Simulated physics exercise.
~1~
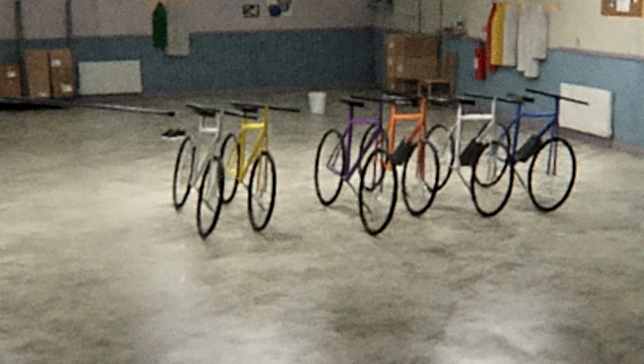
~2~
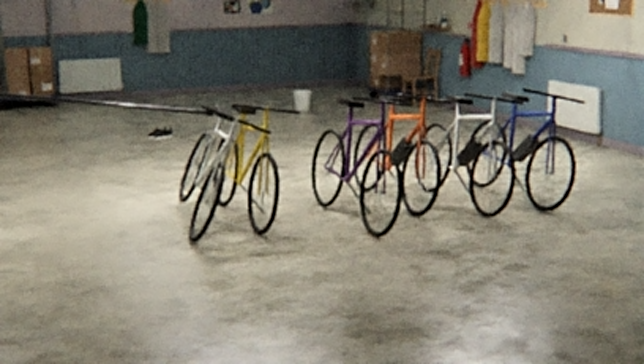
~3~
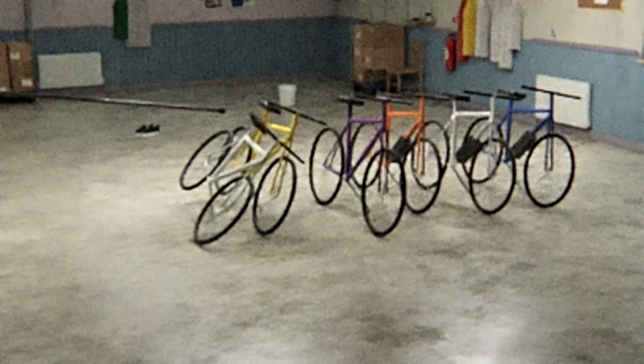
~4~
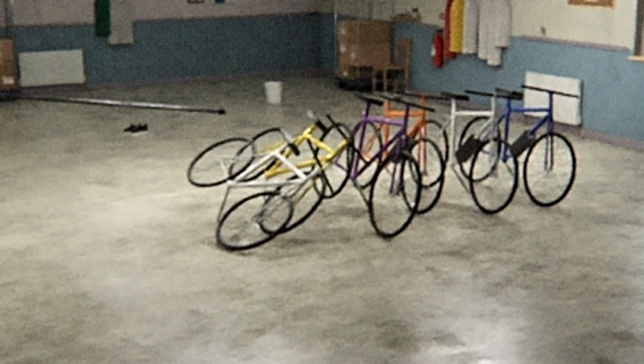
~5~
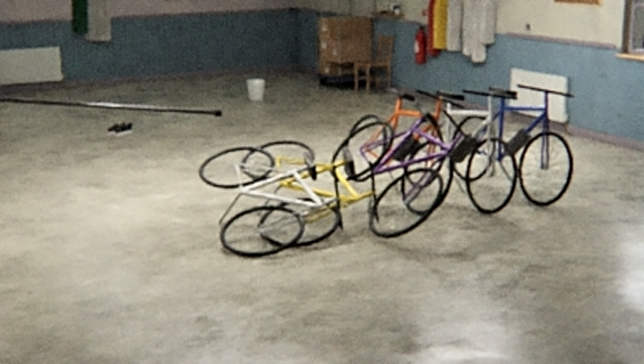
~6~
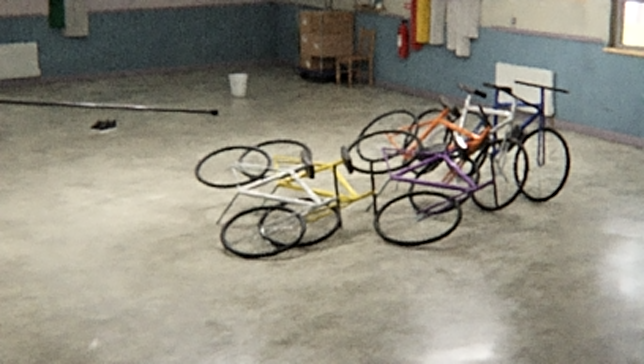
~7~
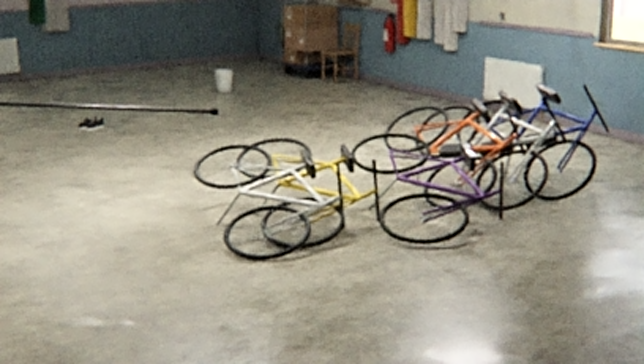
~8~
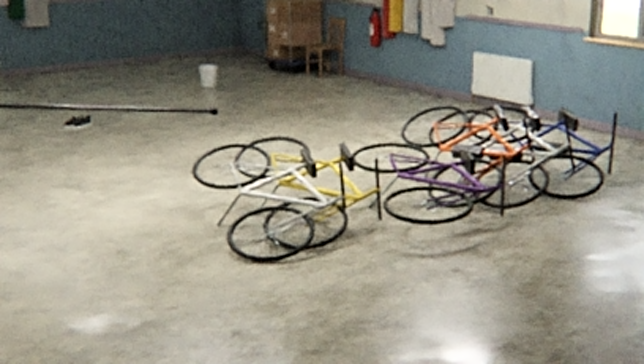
Six bicycles stood in a row on a bare hall floor as a long pole nudged the white one at the left, which tipped into the yellow one. The purple, orange, another white and finally the blue toppled rightward in turn, leaving none standing.
